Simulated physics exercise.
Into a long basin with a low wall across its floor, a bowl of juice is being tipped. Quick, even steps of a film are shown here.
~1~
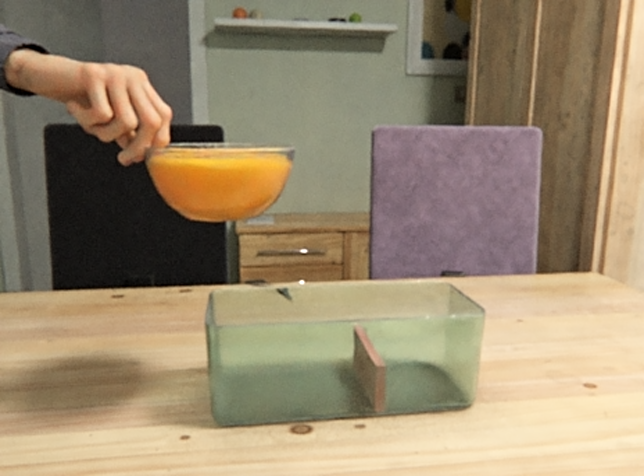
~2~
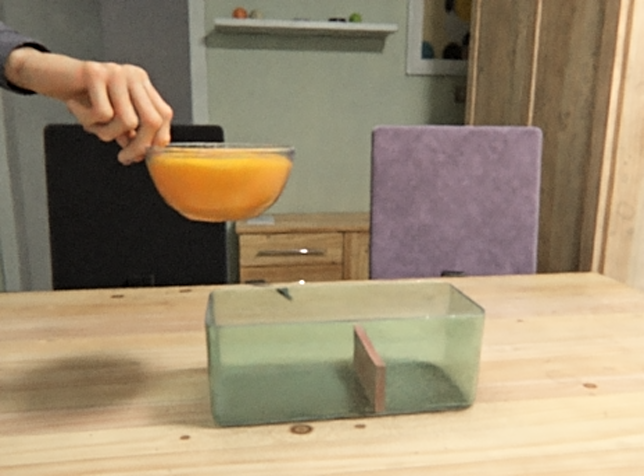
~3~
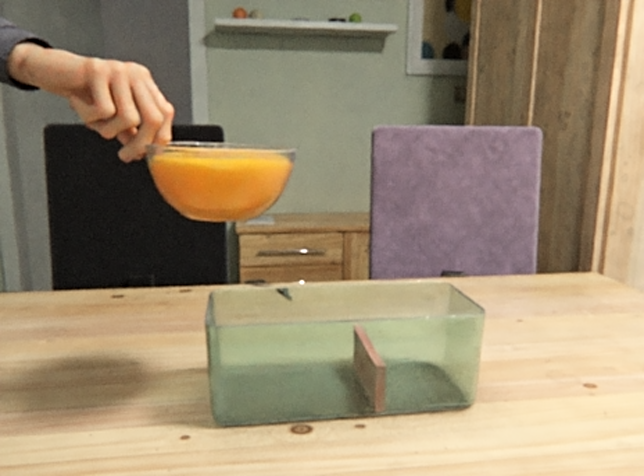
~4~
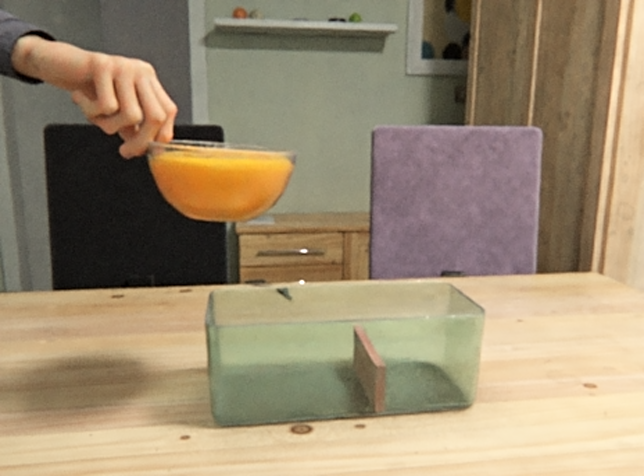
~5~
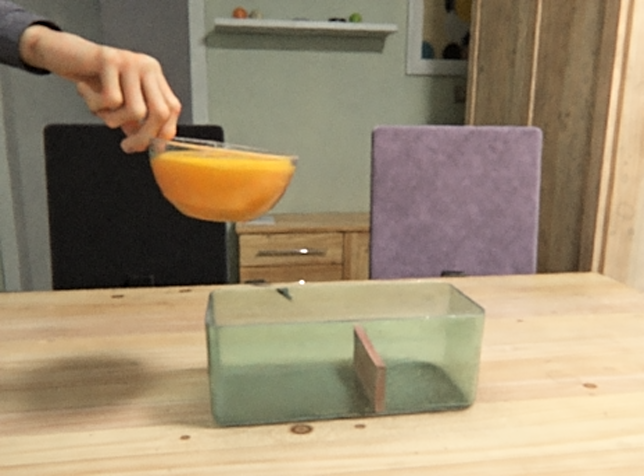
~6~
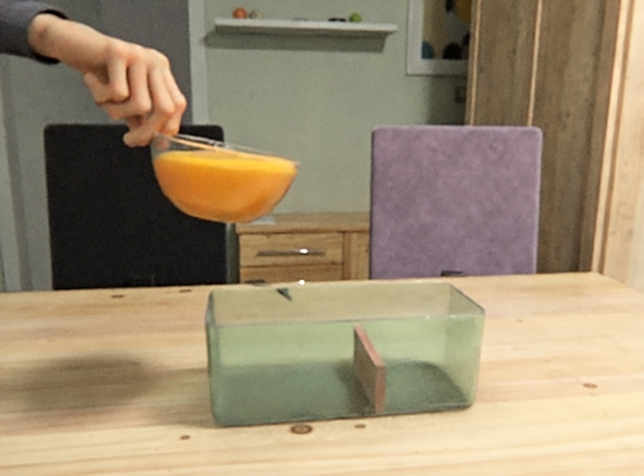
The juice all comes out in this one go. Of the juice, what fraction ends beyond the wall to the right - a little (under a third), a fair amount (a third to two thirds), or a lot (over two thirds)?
A little, under a third.
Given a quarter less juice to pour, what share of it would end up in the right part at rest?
Near 0 %.
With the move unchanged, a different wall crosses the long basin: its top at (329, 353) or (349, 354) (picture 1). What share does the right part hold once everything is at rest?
First try close to 70 percent, second try close to 50 percent.
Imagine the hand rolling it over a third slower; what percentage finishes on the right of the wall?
It comes to 25 per cent or so.
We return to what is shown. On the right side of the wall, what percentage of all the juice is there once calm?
About 15 per cent.
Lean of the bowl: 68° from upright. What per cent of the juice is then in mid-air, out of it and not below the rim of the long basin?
Near 40 parts in a hundred.
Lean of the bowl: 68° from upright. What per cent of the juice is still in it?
Around 45 in a hundred has not poured out yet.
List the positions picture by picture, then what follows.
Tilt 0°; pouring edge (293, 149); surface from (150, 157) to (290, 158); the long basin's rim runs from (208, 308) to (466, 298); the wall's top is at (368, 346), in the first frame.
Tilt 0°; pouring edge (294, 149); surface from (150, 157) to (289, 158), in the second frame.
Tilt 2°; pouring edge (294, 151); surface from (151, 156) to (290, 159), in the third frame.
Tilt 4°; pouring edge (295, 154); surface from (152, 155) to (291, 160), in the fourth frame.
Tilt 8°; pouring edge (297, 159); surface from (155, 155) to (293, 161), in the fifth frame.
Tilt 12°; pouring edge (298, 164); surface from (157, 155) to (295, 162), in the sixth frame.
A moment on, the bowl is tipped part way and 44 per cent is still to pour, 13 is left of the wall and 2 right of it.
Next, the bowl is tipped on its side and 3 per cent is still to pour, 72 is left of the wall and 16 right of it.
Then the bowl is tipped on its side and 0 per cent is still to pour, 80 is left of the wall and 16 right of it.
Later the bowl is tipped on its side and 0 per cent is still to pour, 80 is left of the wall and 16 right of it.
Finally, 80 per cent lies left of the wall, 16 right of it and 4 outside.
